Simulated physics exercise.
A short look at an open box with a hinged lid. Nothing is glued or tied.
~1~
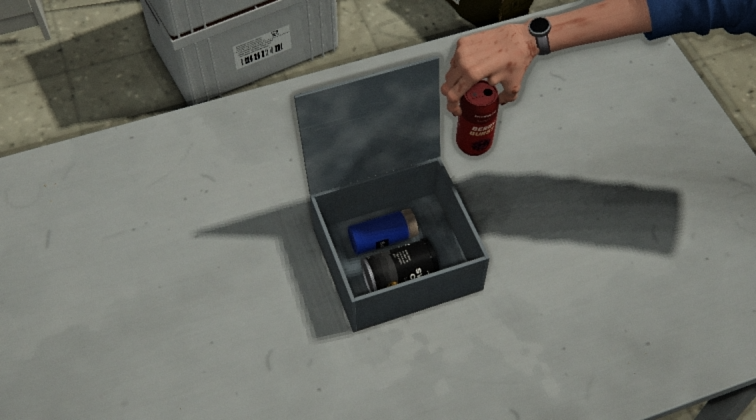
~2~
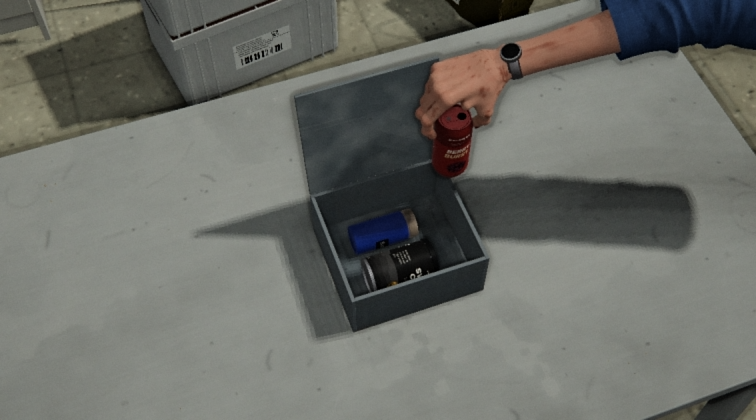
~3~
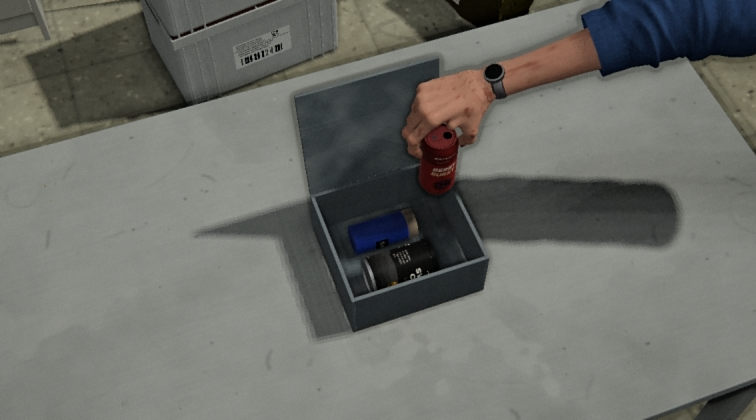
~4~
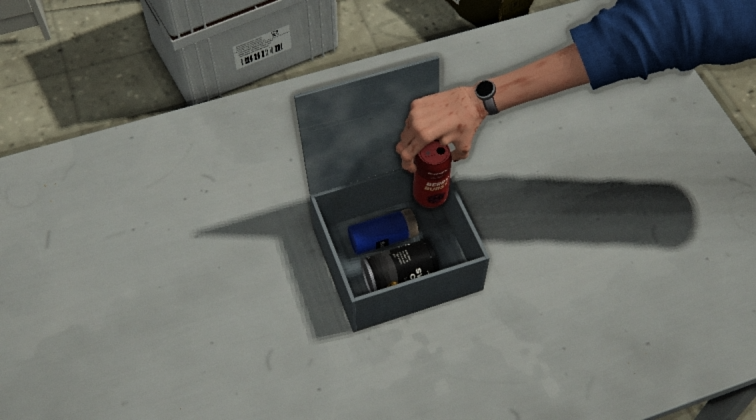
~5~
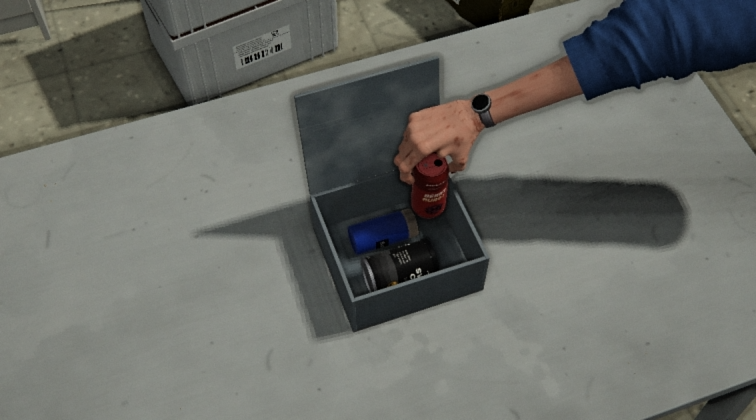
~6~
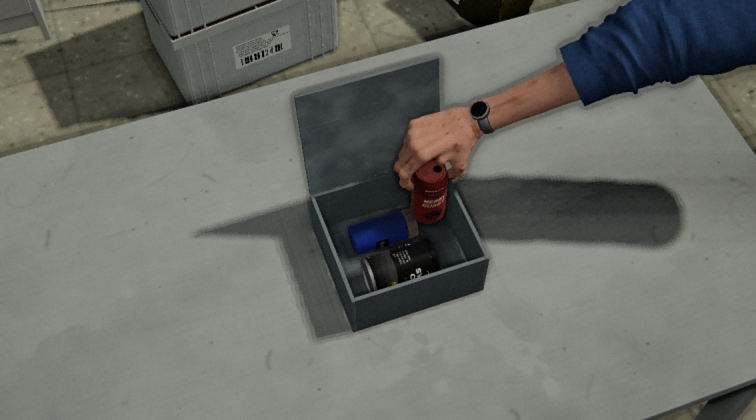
A hand wearing a dark watch holds a red can by its top and lowers it from the upper right toward an open gray box on a table. The can moves left and down into the box's back right corner, beside a blue shaker and a black container lying inside, with the hand still on it.
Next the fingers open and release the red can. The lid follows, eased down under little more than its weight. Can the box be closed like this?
As it turns out, it sits on the rim.
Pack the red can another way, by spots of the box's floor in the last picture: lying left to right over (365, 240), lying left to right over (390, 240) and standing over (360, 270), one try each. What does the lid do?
In the first case it shuts flat; in the second case it closes; in the third case it will not close.
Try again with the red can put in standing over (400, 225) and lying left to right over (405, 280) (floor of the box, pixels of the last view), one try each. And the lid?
First try: It will not close; second try: It sits on the rim.
Then, 0.80 s past the last view, lid starting down; red can rocked 59° from its first pose near (446, 238); blue shaker displaced a little.
Then, 1.50 s past the last view, lid 65° above the rim; red can on its side near (448, 252); blue shaker displaced a little; black tin displaced a little.
Then, 2.00 s past the last view, lid 16° above the rim; red can on its side near (448, 252); blue shaker displaced a little; black tin displaced a little.
Finally, lid shut; down or leaning hard in the box, red can; the other 2 still in place. Final places as the last picture's camera would see them, red can near (449, 251).
